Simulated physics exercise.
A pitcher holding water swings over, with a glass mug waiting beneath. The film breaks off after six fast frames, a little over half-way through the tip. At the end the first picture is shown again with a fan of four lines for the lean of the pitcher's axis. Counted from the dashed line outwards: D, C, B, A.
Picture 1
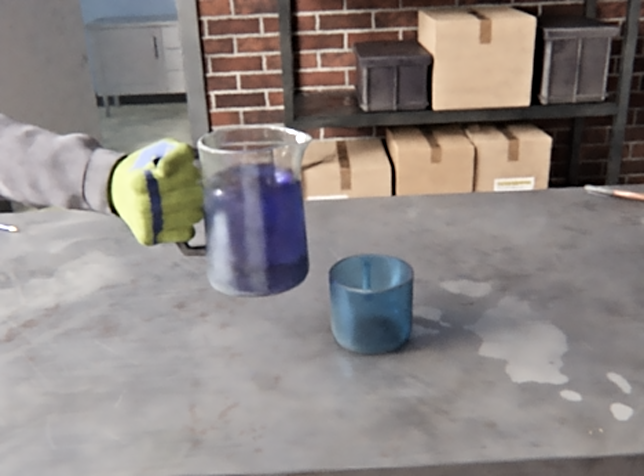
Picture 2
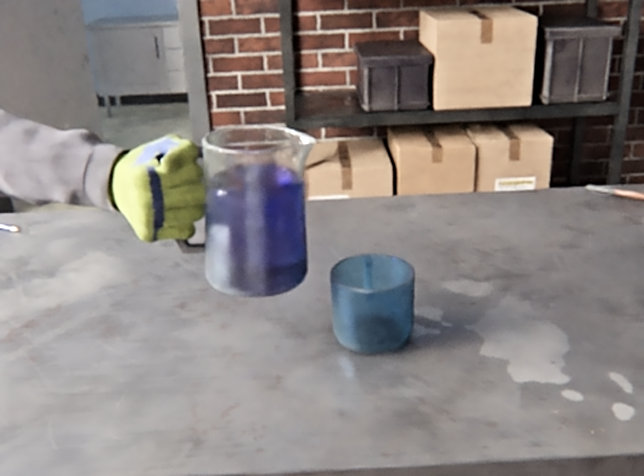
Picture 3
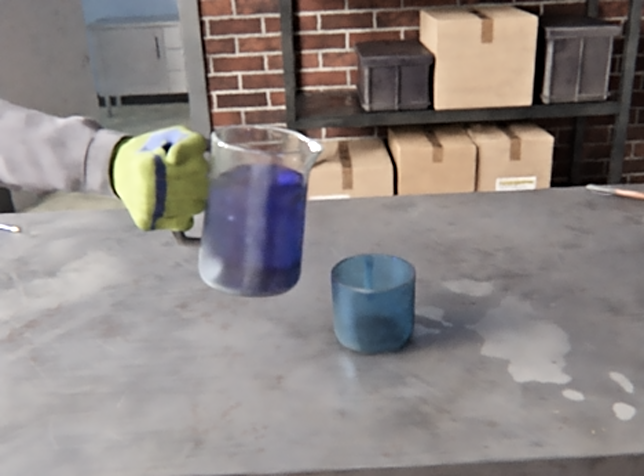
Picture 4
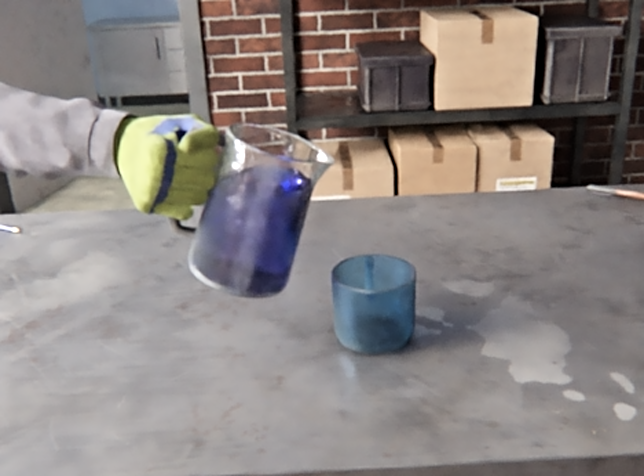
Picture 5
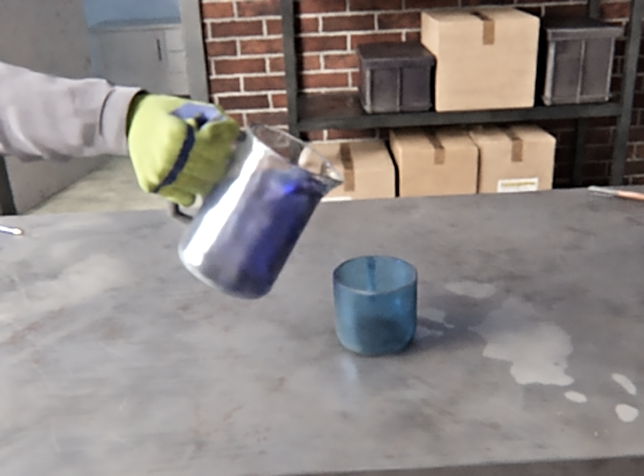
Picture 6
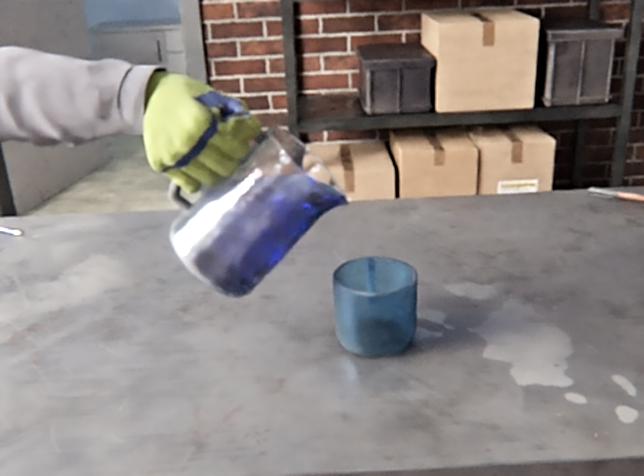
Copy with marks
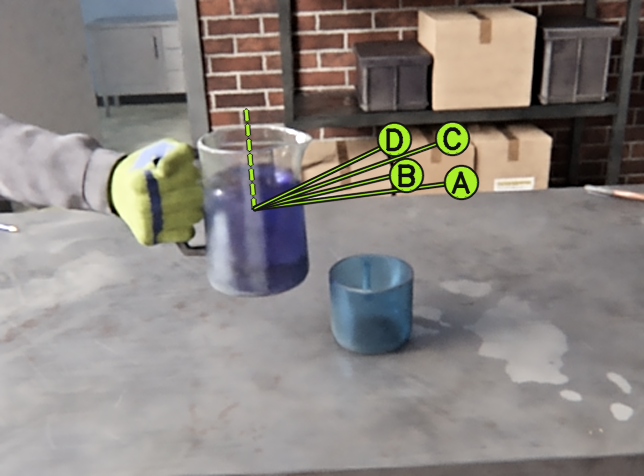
A gloved hand in yellow-green and blue, its grey-sleeved arm reaching from the left, tilts a clear pitcher of deep blue-violet water rightward, slowly then more steeply, the water sliding toward the lip. A translucent blue glass mug stands on the stained grey tabletop, right of the pitcher. The unmoving camera looks slightly down across a workroom, with boxes on dark shelves against red brick behind.
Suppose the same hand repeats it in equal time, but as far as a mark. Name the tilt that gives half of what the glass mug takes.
D works best here.
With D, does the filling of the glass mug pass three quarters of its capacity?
No, less.
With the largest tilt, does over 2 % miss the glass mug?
Yes.
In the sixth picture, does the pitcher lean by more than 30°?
Yes.
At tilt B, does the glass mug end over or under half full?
Over half.
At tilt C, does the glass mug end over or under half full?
Over half.
On the marked copy, A at (444, 184); B at (389, 176); C at (436, 144); D at (379, 148).
Choosing A, the glass mug ends with about 81 % of what it can hold; 20 % of the water is spilt.
Choosing B, the glass mug ends with about 77 % of what it can hold; 11 % of the water is spilt.
Choosing C, the glass mug ends with about 68 % of what it can hold; 3 % of the water is spilt.
Choosing D, the glass mug ends with about 51 % of what it can hold.
